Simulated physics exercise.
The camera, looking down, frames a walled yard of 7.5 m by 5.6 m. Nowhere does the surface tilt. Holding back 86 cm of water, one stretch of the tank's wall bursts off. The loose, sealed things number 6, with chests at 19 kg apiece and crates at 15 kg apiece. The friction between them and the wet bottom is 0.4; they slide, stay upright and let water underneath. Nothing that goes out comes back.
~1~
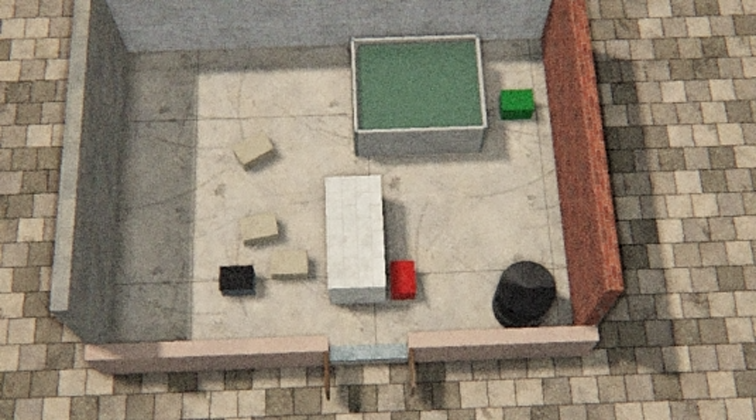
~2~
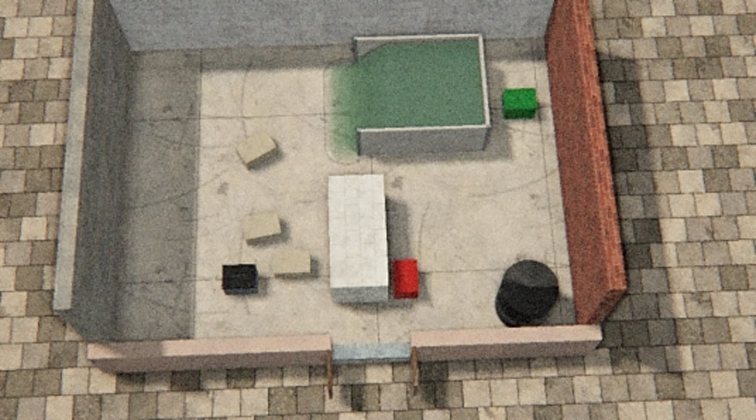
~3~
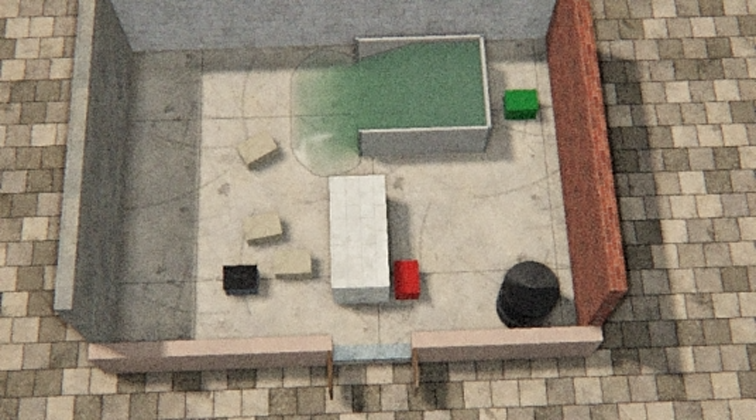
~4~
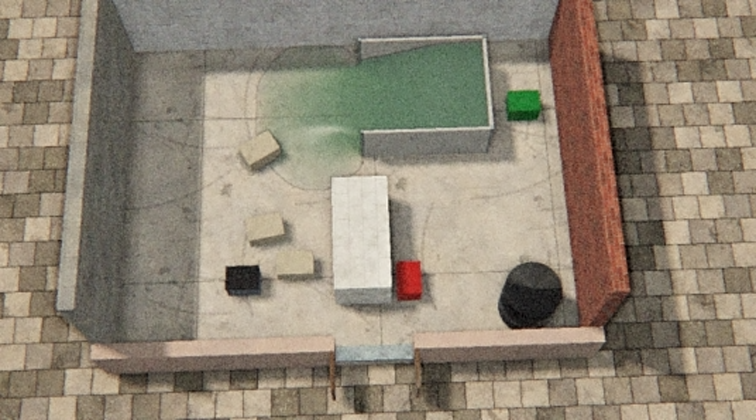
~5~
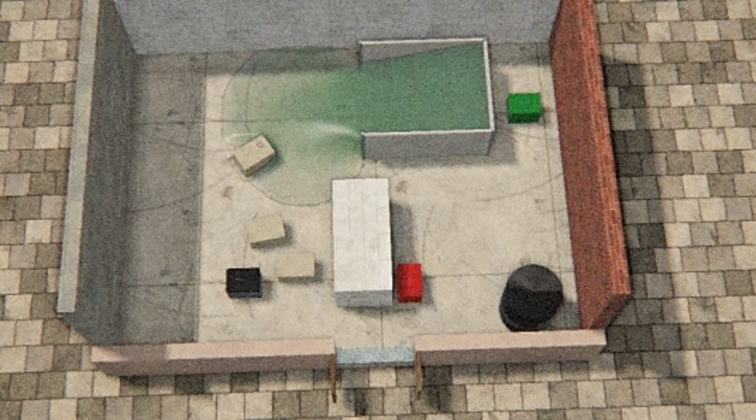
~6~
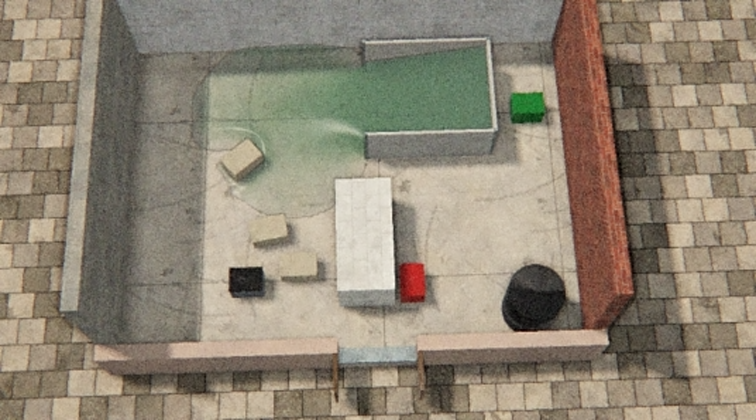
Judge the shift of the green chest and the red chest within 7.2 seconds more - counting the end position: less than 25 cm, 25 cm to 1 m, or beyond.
By the end, the green chest remains about where it was, while the red chest remains about where it was.
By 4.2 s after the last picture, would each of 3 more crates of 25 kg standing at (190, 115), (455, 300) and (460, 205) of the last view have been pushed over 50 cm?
Spot by spot, in turn: Exceeds it, falls short, falls short.
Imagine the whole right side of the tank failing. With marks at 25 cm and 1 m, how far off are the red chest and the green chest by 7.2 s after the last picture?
The red chest is swept away, the green chest is swept away.
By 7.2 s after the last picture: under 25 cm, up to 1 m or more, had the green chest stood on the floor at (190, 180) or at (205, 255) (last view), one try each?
At the first spot it winds up far off; at the second it winds up far off.
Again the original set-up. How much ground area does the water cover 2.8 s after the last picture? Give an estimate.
Close to 24 m2, I'd say.
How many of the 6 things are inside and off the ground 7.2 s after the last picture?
Of them, 3.
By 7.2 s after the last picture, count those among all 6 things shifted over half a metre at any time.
Counting them up, I find 4.
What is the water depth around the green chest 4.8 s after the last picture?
Somewhere close to 0 cm.
Then, 0.9 s after the last picture the green chest is near (528, 103), 0.0 m from its start, aground; the red chest is near (412, 279), 0.0 m from its start, aground; 0 of 6 are out; 0 afloat.
Then, 2.8 s after the last picture the green chest is near (528, 103), 0.0 m from its start, aground; the red chest is near (412, 279), 0.0 m from its start, aground; 0 of 6 are out; 2 afloat.
Then, 4.8 s after the last picture the green chest is near (528, 103), 0.0 m from its start, aground; the red chest is near (412, 279), 0.0 m from its start, aground; 0 of 6 are out; 3 afloat.
Then, 7.2 s after the last picture the green chest is near (528, 103), 0.0 m from its start, aground; the red chest is near (413, 276), 0.1 m from its start, aground; 0 of 6 are out; 3 afloat.
